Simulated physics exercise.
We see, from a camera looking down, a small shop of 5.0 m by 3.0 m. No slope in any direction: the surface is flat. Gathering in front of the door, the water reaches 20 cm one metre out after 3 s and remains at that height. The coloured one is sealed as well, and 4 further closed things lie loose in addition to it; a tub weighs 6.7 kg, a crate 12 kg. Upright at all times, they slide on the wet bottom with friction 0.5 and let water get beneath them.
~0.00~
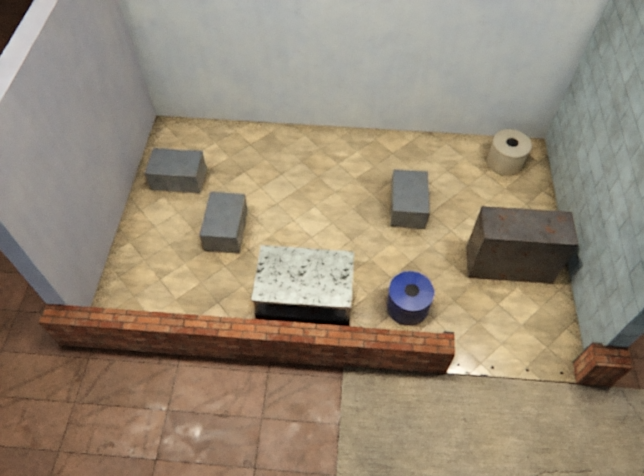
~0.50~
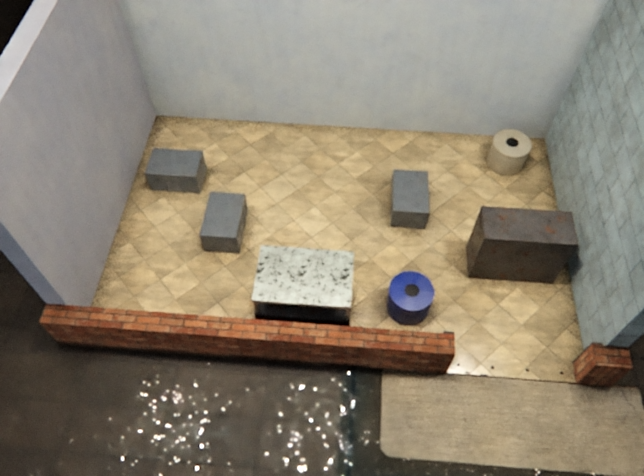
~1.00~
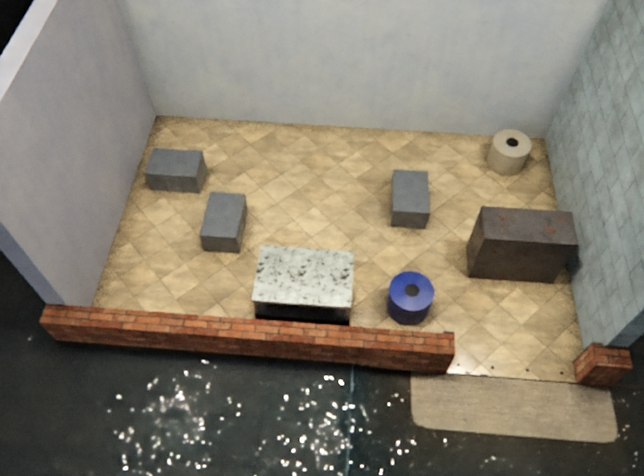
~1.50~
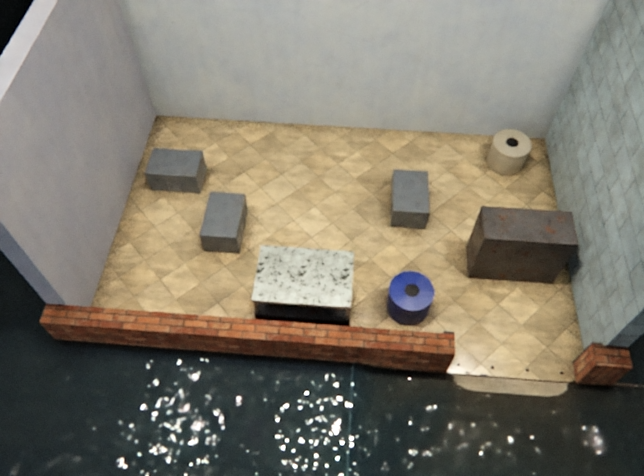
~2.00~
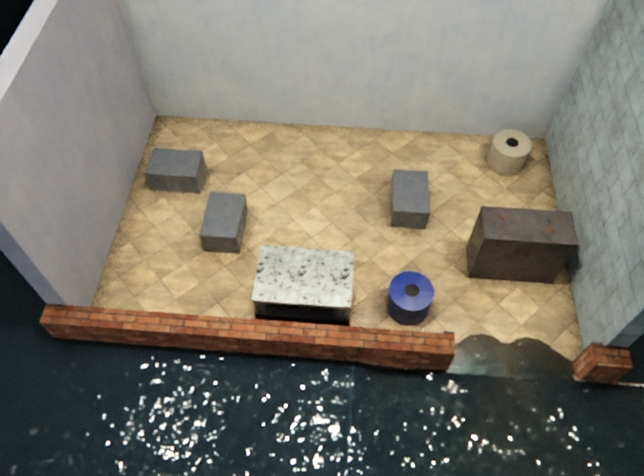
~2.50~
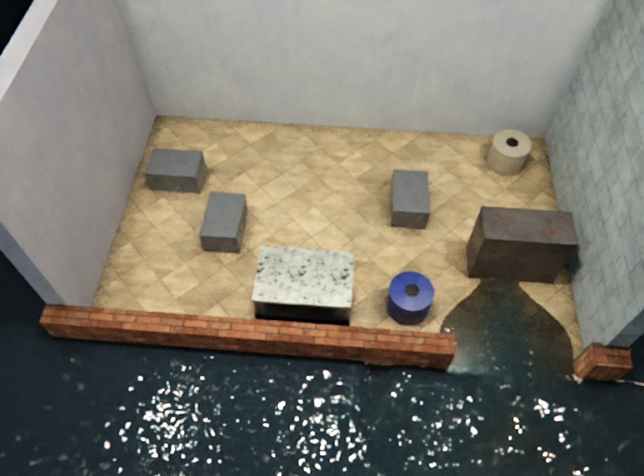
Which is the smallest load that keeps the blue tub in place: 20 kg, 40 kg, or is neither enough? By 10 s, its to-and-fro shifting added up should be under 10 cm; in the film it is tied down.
Only 40 kg works.
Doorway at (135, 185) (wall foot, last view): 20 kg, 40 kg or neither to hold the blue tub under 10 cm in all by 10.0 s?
Okay, so the light mass does it.
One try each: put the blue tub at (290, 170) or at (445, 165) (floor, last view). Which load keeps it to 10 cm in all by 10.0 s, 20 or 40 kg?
For the first spot the lighter suffices, for the second the lighter suffices.
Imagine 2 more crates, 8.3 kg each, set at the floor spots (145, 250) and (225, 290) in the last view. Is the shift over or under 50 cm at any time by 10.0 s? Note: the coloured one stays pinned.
The first comes out below the threshold, the second below the threshold.
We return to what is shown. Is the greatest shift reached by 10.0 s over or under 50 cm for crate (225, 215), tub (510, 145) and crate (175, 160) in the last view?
In turn: Short of it, past it, past it.
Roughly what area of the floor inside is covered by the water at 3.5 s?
Wet: Near 2.0 m2.
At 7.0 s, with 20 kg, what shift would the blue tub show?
About 20 cm.
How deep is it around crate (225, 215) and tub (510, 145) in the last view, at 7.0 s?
First roughly 2 cm, second roughly 6 cm.
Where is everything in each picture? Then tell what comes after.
The blue tub at (412, 291), on the bottom; 0.0 m2 under water; 0 of 5 have shifted, in the first picture.
The blue tub at (412, 291), on the bottom; 0.0 m2 under water; 0 of 5 have shifted, in the second picture.
The blue tub at (412, 291) rests on the ground; water covers 0.0 m2; 0 of 5 have shifted, in the third picture.
The blue tub at (412, 291), on the bottom; water covers 0.0 m2; 0 of 5 have shifted, in the fourth picture.
The blue tub at (412, 291), on the bottom; water covers 0.2 m2; 0 of 5 have shifted, in the fifth picture.
The blue tub at (412, 291) rests on the ground; water covers 0.8 m2; 0 of 5 have shifted, in the sixth picture.
After 3.5 s the blue tub would be 0 cm from its start with 20 kg and 0 cm from its start with 40 kg; 1 cm of water round it then.
After 4.5 s the blue tub would be 0 cm from its start with 20 kg and 0 cm from its start with 40 kg; 5 cm of water round it then.
After 7.0 s the blue tub would be 24 cm from its start with 20 kg and 0 cm from its start with 40 kg; 7 cm of water round it then.
After 10.0 s the blue tub would be 28 cm from its start with 20 kg and 0 cm from its start with 40 kg; 9 cm of water round it then.
